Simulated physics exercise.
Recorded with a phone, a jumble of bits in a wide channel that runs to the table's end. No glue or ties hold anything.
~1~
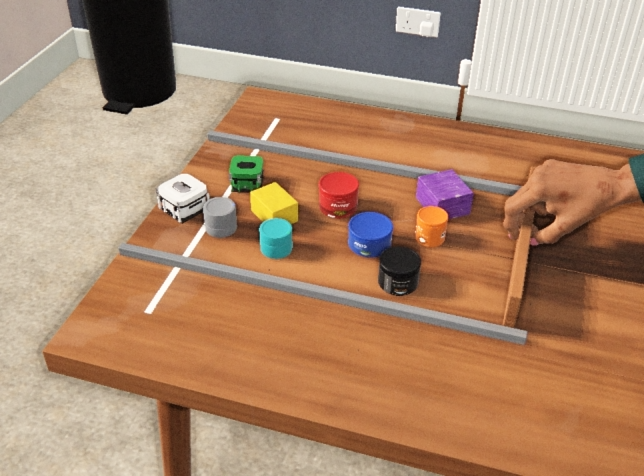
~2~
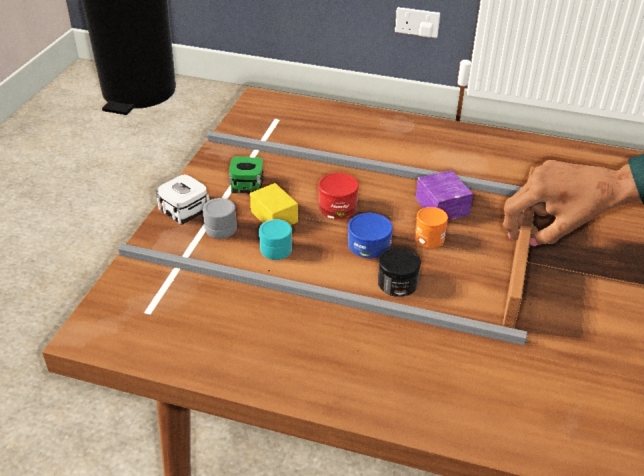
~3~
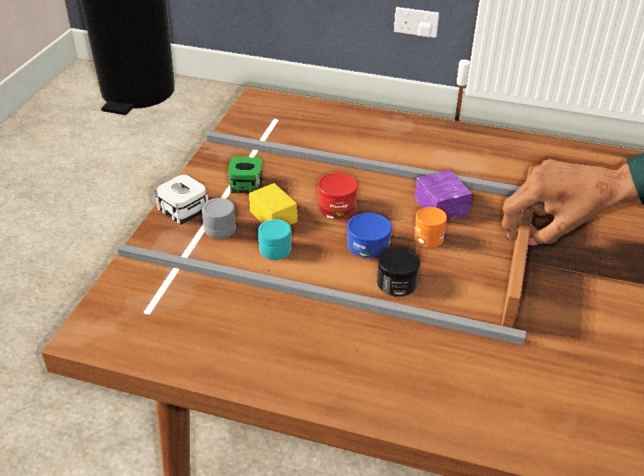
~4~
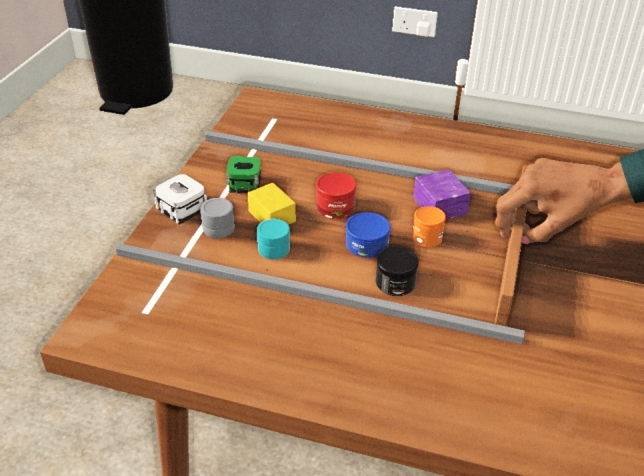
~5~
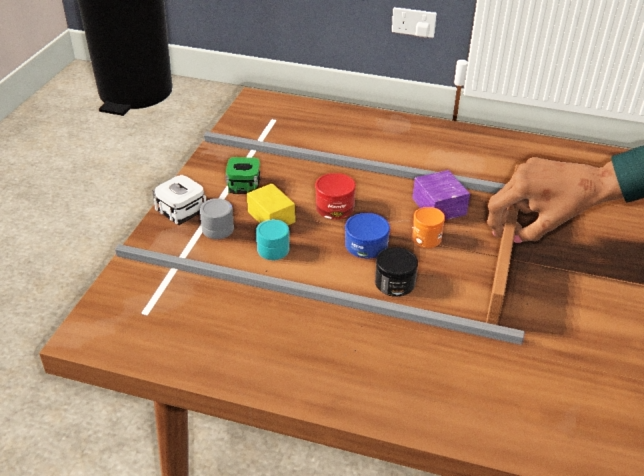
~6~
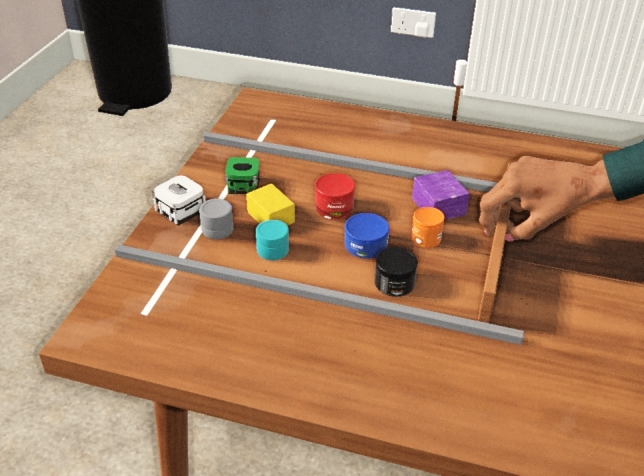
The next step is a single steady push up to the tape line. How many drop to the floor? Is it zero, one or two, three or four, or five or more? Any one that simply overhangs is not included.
Band: One faller or a pair.
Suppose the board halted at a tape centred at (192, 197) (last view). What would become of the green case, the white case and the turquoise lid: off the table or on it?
The green case is no longer there; as for the white case, it is no longer there; and the turquoise lid is no longer there.
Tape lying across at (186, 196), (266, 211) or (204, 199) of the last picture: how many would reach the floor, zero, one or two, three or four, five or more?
Five or over; not one; three or four.
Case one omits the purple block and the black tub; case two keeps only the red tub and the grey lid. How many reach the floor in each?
1 for the first case, 1 for the second.
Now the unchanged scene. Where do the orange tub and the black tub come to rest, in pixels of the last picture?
Answer: First (207, 188), after that (168, 236).
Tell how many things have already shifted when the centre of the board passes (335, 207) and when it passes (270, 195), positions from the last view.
6 and 10.
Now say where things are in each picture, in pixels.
In the first picture, white case (184, 198); green case (247, 174); grey lid (220, 218); board (523, 242); tape (223, 201).
In the second picture, green case (247, 176); yellow block (274, 208).
In the third picture, grey lid (219, 218); board (522, 242).
In the fourth picture, white case (181, 199); purple block (441, 195).
In the fifth picture, green case (243, 176); blue tub (367, 236).
In the sixth picture, white case (180, 200); green case (243, 176); grey lid (217, 219); board (499, 238); tape (219, 202).
A little later, none off yet; white case at rest near (180, 200); green case at rest near (243, 176); grey lid at rest near (217, 219).
Next, none off yet; white case at rest near (180, 200); green case moving near (241, 174); grey lid moving near (212, 217).
When it is over, the number that fall off is one or two; down, white case.
